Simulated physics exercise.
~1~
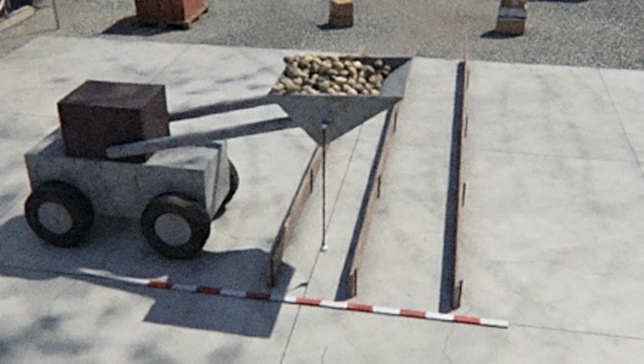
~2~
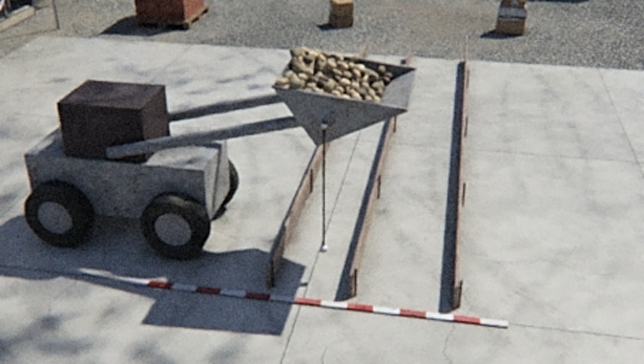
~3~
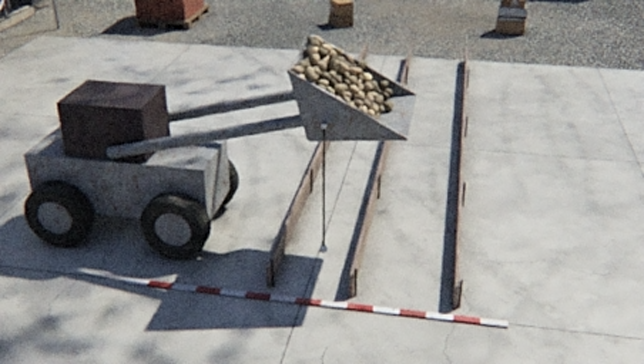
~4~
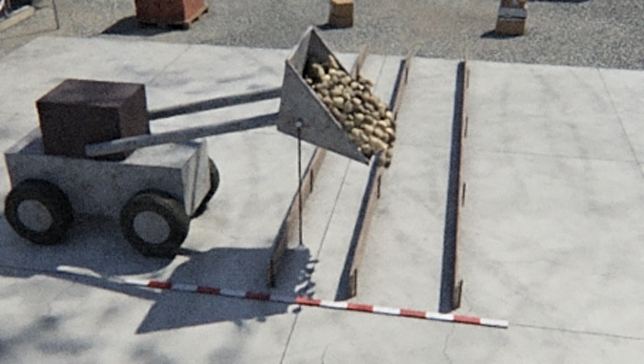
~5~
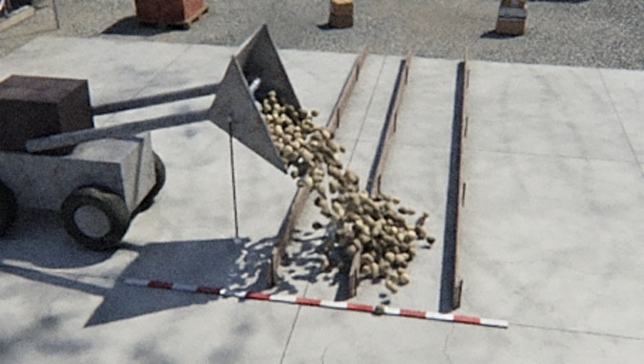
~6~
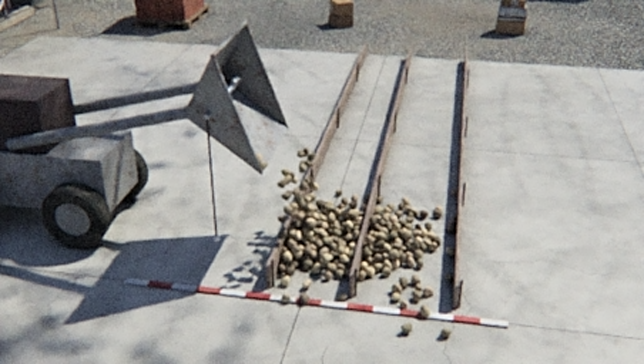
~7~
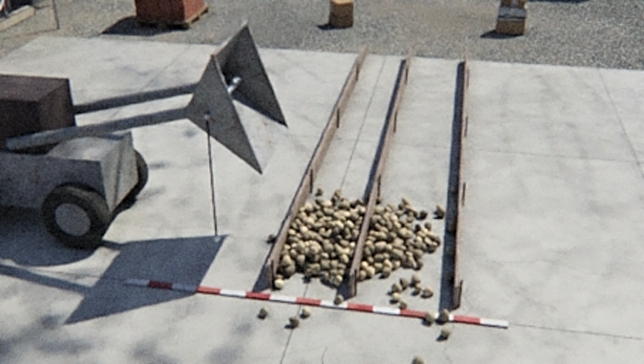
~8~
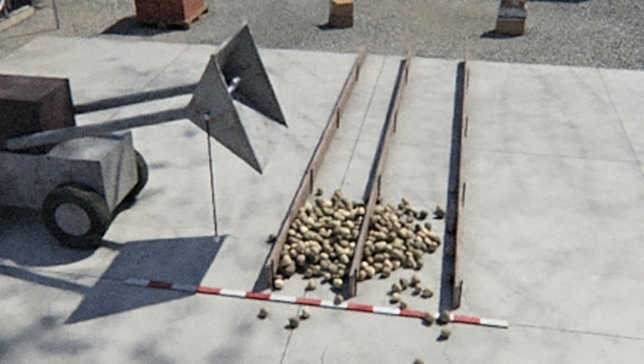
A wheeled loader tipping its bucket of rounded stones while backing left, leaving a spread heap across low planks on concrete.
